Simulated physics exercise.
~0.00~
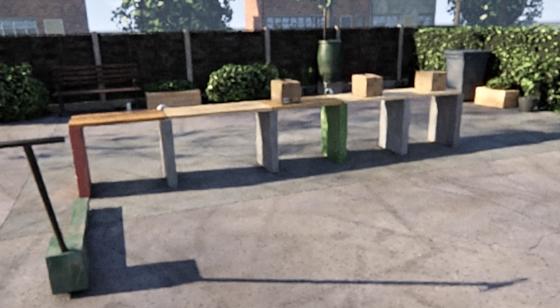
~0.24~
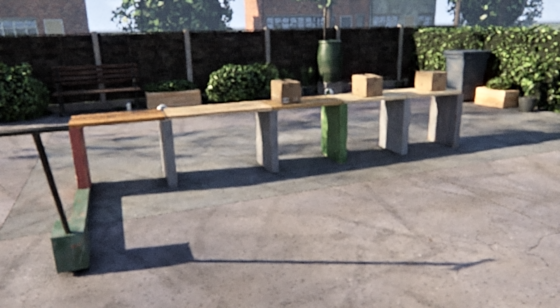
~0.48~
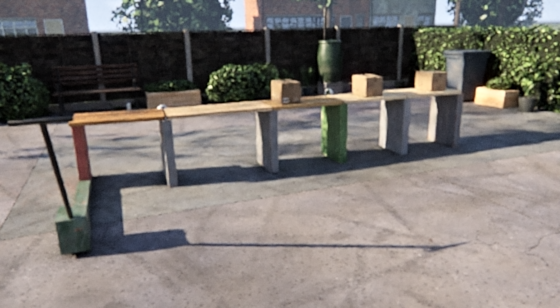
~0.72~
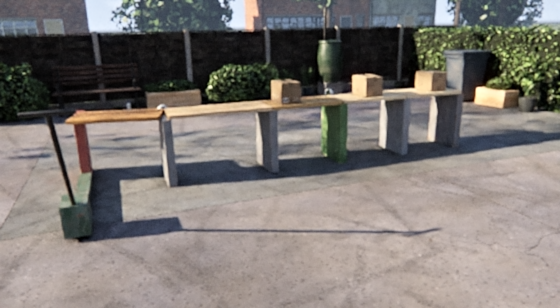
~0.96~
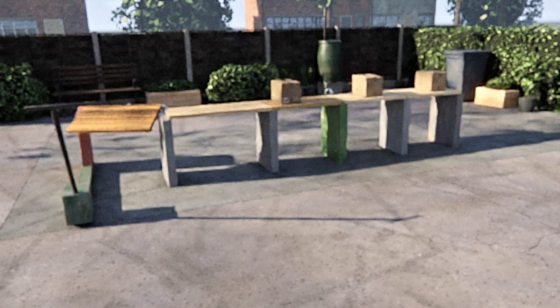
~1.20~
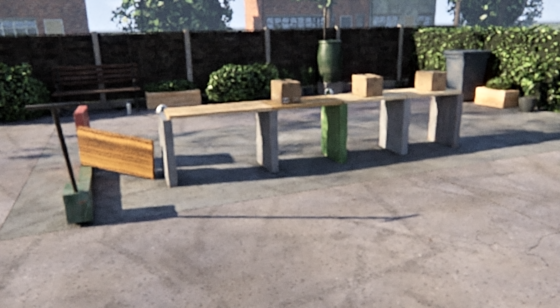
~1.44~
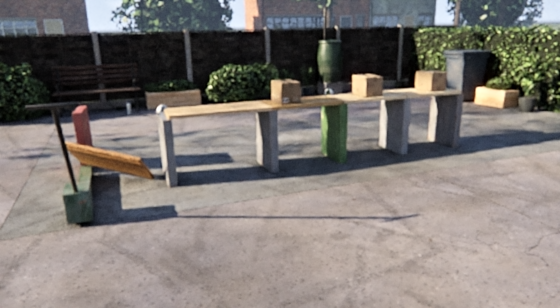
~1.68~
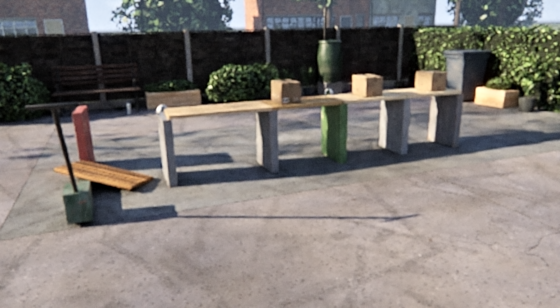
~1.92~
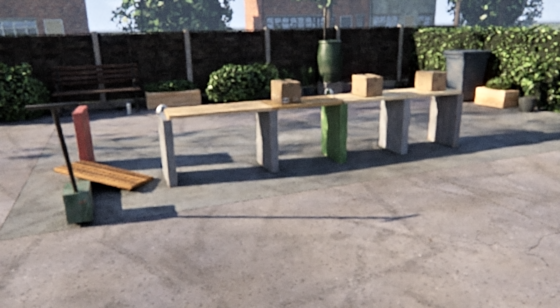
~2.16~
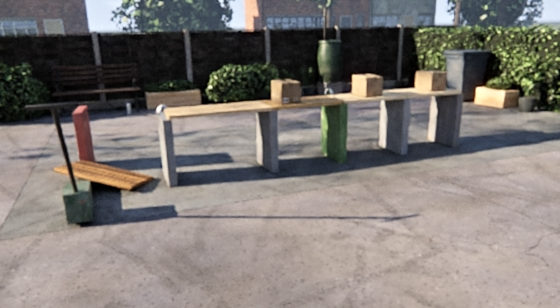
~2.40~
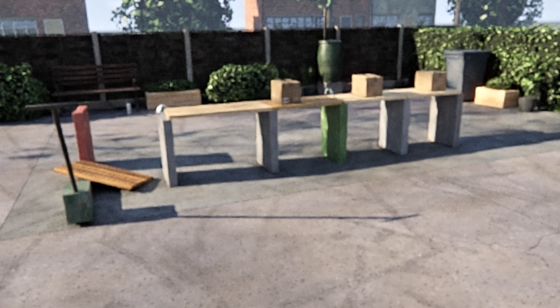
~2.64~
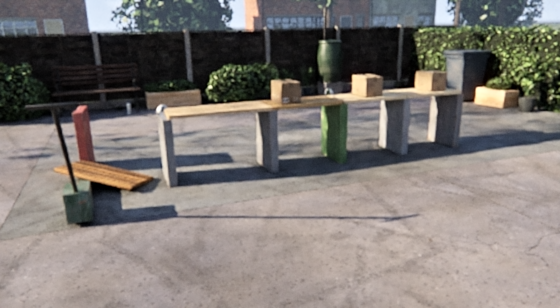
In a paved yard, a jack pushes a red upright back until one board drops.
